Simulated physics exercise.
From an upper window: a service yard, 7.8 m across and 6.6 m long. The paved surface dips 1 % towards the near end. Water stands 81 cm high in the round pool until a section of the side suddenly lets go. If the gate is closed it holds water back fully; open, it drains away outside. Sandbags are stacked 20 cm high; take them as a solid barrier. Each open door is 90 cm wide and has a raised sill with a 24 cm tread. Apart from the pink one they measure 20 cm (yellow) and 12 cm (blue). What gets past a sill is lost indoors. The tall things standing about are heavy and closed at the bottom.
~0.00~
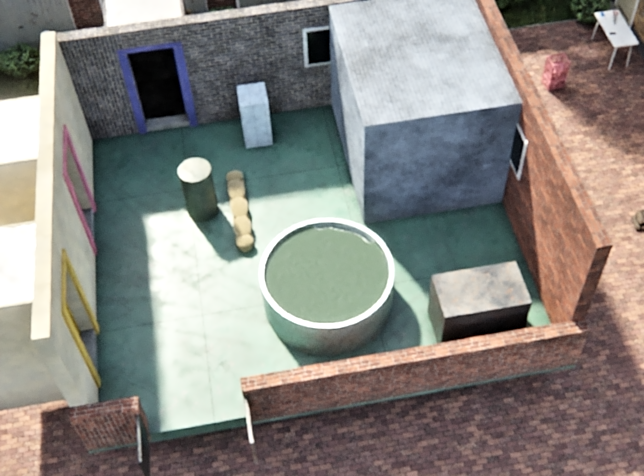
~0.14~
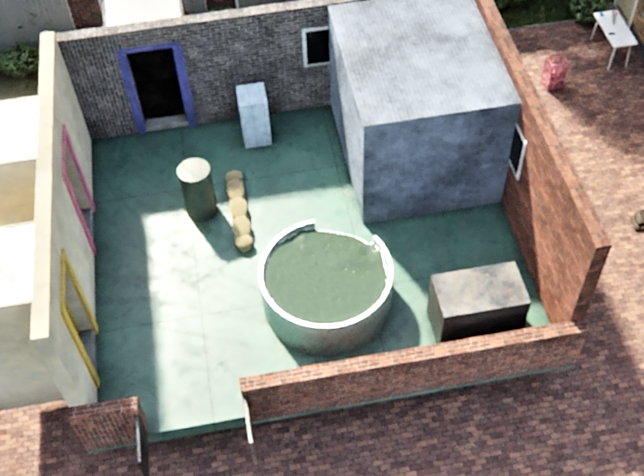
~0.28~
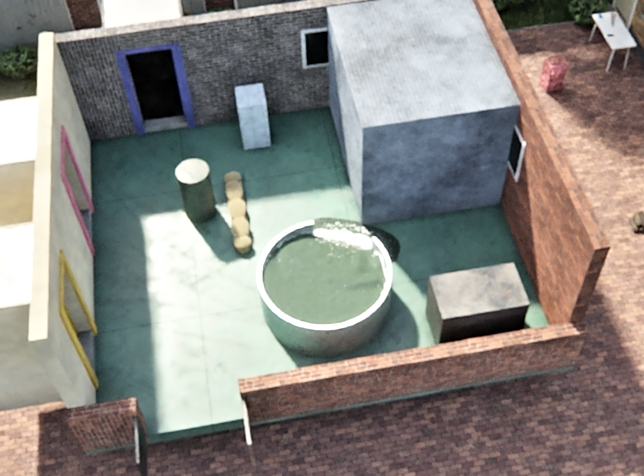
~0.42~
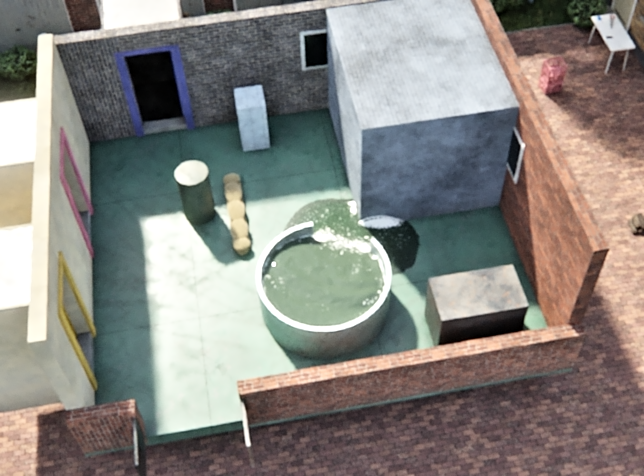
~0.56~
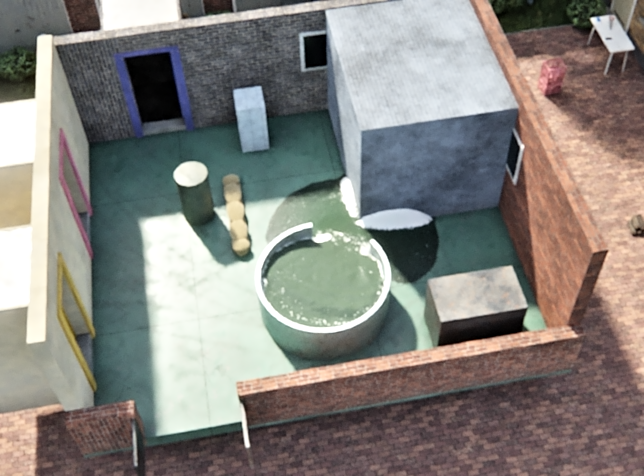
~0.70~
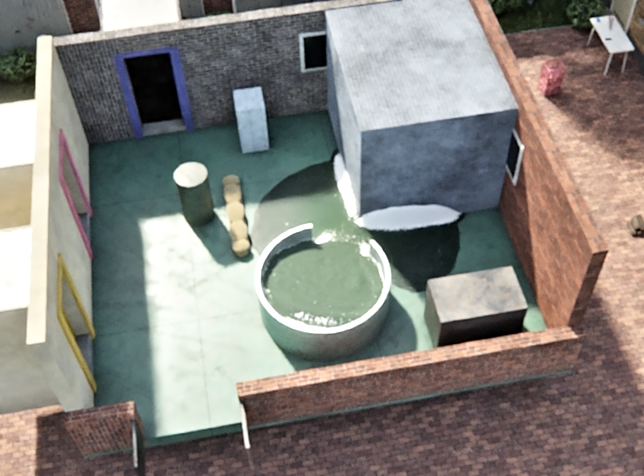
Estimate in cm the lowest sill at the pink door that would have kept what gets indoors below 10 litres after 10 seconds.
It would have to be roughly 6.5 cm high.
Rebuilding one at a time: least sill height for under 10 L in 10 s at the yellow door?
Roughly 7.5 cm at yellow.
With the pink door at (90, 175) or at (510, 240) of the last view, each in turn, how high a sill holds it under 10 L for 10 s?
About 14.5 and 31 cm.
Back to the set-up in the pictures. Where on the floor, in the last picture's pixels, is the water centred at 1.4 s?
At about (342, 265).
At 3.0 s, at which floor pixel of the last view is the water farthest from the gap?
Around (89, 148).
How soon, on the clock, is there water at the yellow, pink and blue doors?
Yellow 5.5 s, pink 3.8 s, blue 2.0 s.
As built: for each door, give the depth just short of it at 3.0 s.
In cm: Yellow 0, pink 0, blue 4.
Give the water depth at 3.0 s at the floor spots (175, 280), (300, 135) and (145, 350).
Roughly 0, 29 and 0 cm, in turn.
After 1.4 s water covers 25 % of the floor, deepest (46 cm) near (359, 231); it has not reached the pink door.
After 3.0 s water covers 45 % of the floor, deepest (38 cm) near (547, 335); it has not reached the pink door.
After 10.0 s water covers 95 % of the floor, deepest (12 cm) near (554, 353); 6 cm at the pink door, 0 litres in over its 15 cm sill.
At the pink door as built, the water arrived by 3.8 s and peaked near 10 cm at 5.0 s.
Run again over the same 10 s with other heights there, 14 litres in over 6 cm, 4 litres over 8 cm. The limit of 10 litres is kept from about 6.5 cm up.
